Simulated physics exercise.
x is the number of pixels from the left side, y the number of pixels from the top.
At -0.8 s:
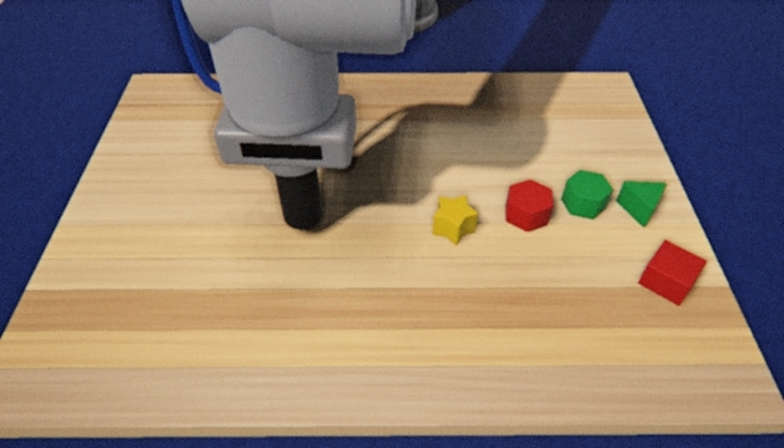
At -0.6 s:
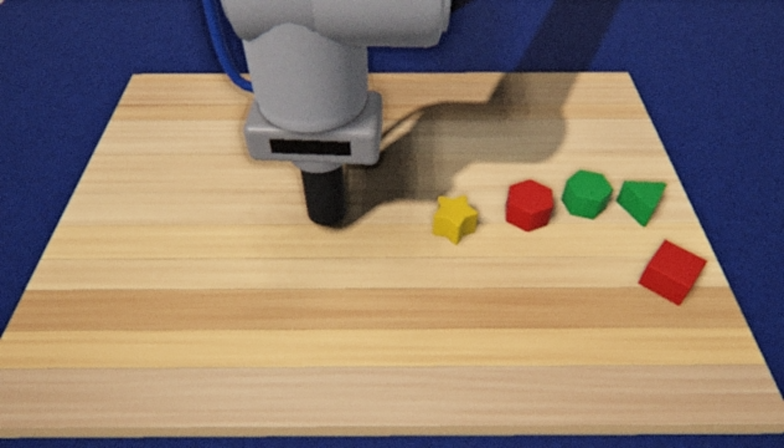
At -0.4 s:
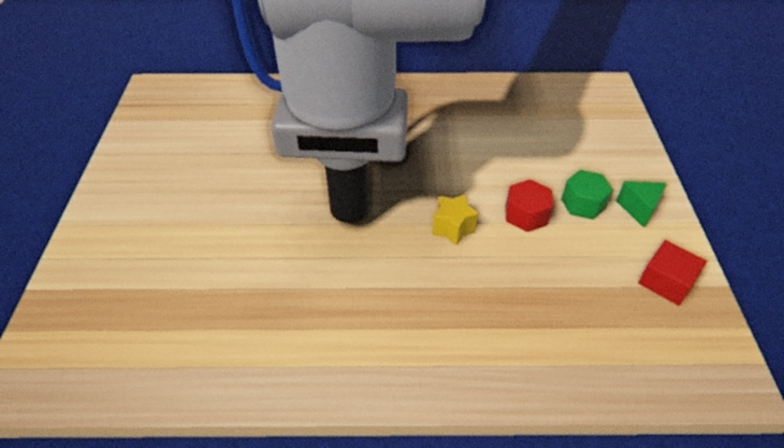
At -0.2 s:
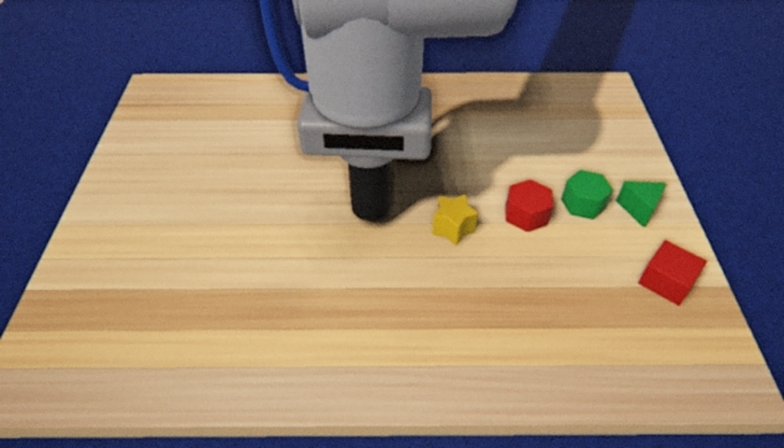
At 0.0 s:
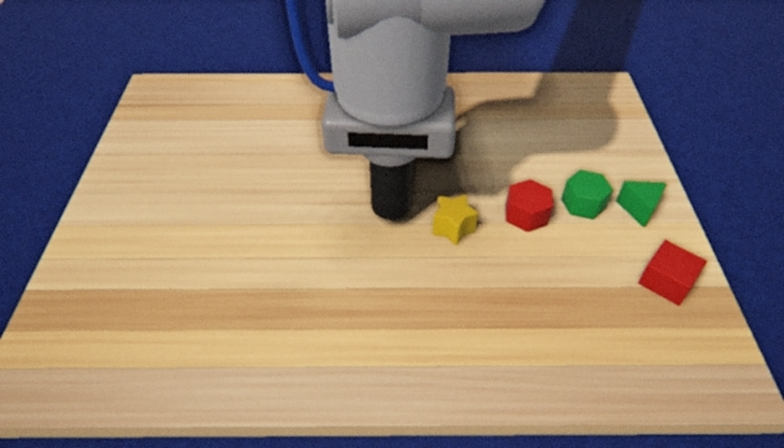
At first, a grey robot arm holds a black rod over the left part of a wooden board, with a yellow star, two red blocks and two green blocks to its right. The arm then slides the rod steadily rightward, ending just left of the star, while all five blocks stay still.
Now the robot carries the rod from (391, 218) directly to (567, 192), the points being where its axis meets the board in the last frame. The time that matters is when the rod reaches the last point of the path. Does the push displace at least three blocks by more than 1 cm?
Yes
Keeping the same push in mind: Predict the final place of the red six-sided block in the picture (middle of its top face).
At roughly (570, 204).
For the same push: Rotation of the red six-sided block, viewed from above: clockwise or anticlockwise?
Twists clockwise.
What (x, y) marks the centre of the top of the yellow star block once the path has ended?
I'd say the yellow star block ends with its top centre at (482, 213).
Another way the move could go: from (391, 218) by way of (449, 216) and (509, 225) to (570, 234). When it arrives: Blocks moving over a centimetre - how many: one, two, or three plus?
The answer is three or more blocks, counting only moves over 1 cm.
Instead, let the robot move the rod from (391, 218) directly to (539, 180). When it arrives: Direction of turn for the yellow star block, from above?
Spin direction: Clockwise.
On the path given first. One third of the way, rod (453, 197); yellow star block (474, 212), turned 45° clockwise.
Two thirds of the way, rod (512, 188); yellow star block (482, 213), turned 75° clockwise; red six-sided block (551, 198), turned 30° clockwise.
At the end, rod (570, 180); yellow star block (482, 213), turned 75° clockwise; red six-sided block (570, 204), turned 70° clockwise; green six-sided block (612, 186); green triangle (652, 190).
